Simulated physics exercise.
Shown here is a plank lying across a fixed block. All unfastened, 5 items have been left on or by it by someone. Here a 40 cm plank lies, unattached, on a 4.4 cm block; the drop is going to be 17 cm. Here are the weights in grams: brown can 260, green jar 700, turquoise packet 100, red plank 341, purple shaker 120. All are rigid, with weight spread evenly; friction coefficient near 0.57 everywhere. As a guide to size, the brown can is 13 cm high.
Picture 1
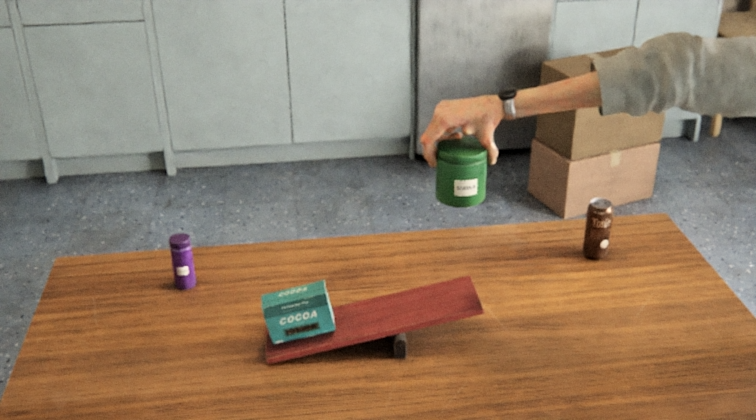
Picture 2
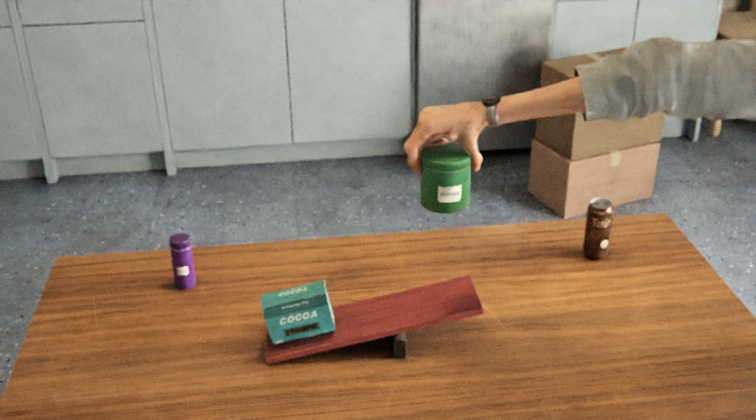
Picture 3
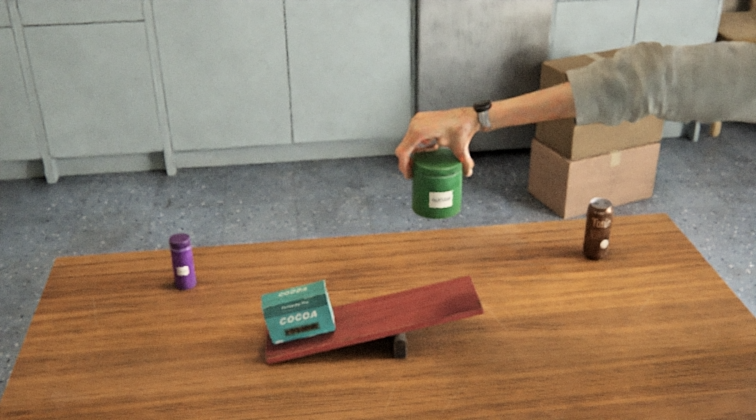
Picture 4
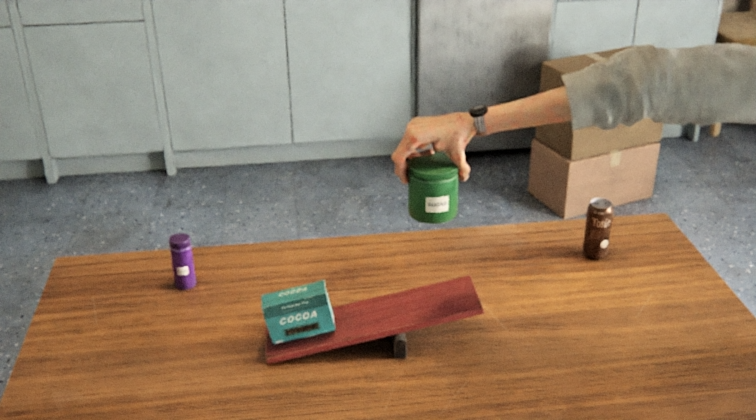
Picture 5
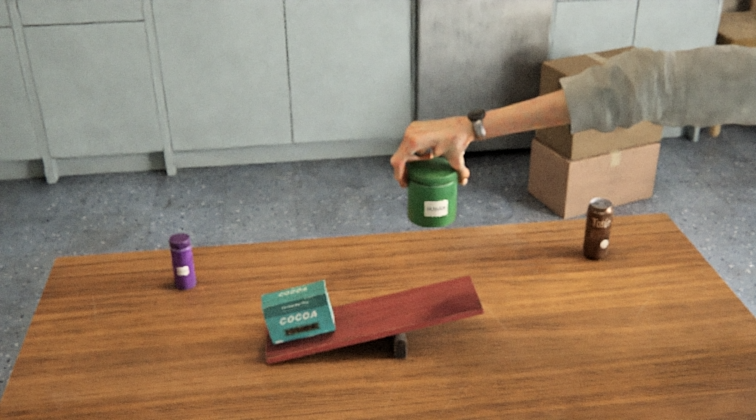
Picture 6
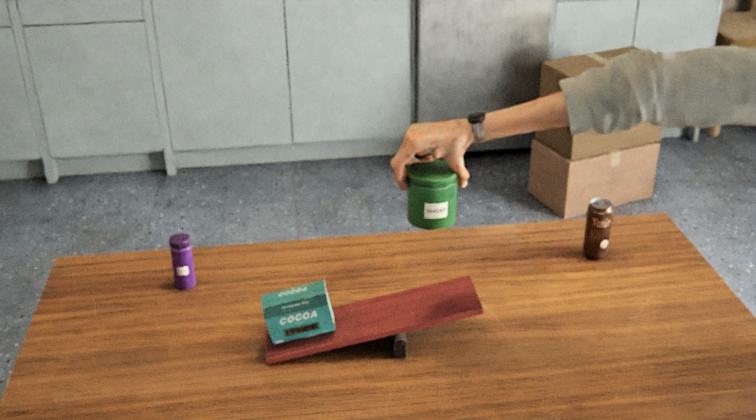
A hand holding a green jar moves slightly left and lowers it a little, then keeps it almost still above a tilted red plank with a turquoise cocoa packet on its lower left end, between purple and brown containers.
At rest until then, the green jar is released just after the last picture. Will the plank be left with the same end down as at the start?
No, the other end goes down.
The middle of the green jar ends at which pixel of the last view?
The resting point is around (450, 297).
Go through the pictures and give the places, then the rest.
In the first picture, 6 cm from its drop point; green jar (461, 171); brown can (598, 229).
In the second picture, 4 cm from its drop point; green jar (446, 178); red plank (372, 318).
In the third picture, 2 cm from its drop point; green jar (437, 183); brown can (598, 229).
In the fourth picture, 1 cm from its drop point; green jar (433, 188); red plank (372, 318).
The fifth picture shows held still over the plank; green jar (432, 192); brown can (598, 229).
The sixth picture shows held still over the plank; green jar (432, 194); red plank (372, 318).
Then, 0.30 s past the last view, plank at 6°, leaning as at the start; green jar at 7° to upright near (428, 285); turquoise packet at 5° to upright.
Then, 0.50 s past the last view, plank at 17°, tipped the other way; green jar at 17° to upright near (450, 296); turquoise packet on its side.
Finally, plank at 16°, tipped the other way; on their side or leaning hard on the table or plank, turquoise packet; not toppled but over 4 cm from the start, green jar; the other 3 still in place (within 4 cm). Final places as that camera would see them, green jar near (450, 296). The plank comes down at its raised end.
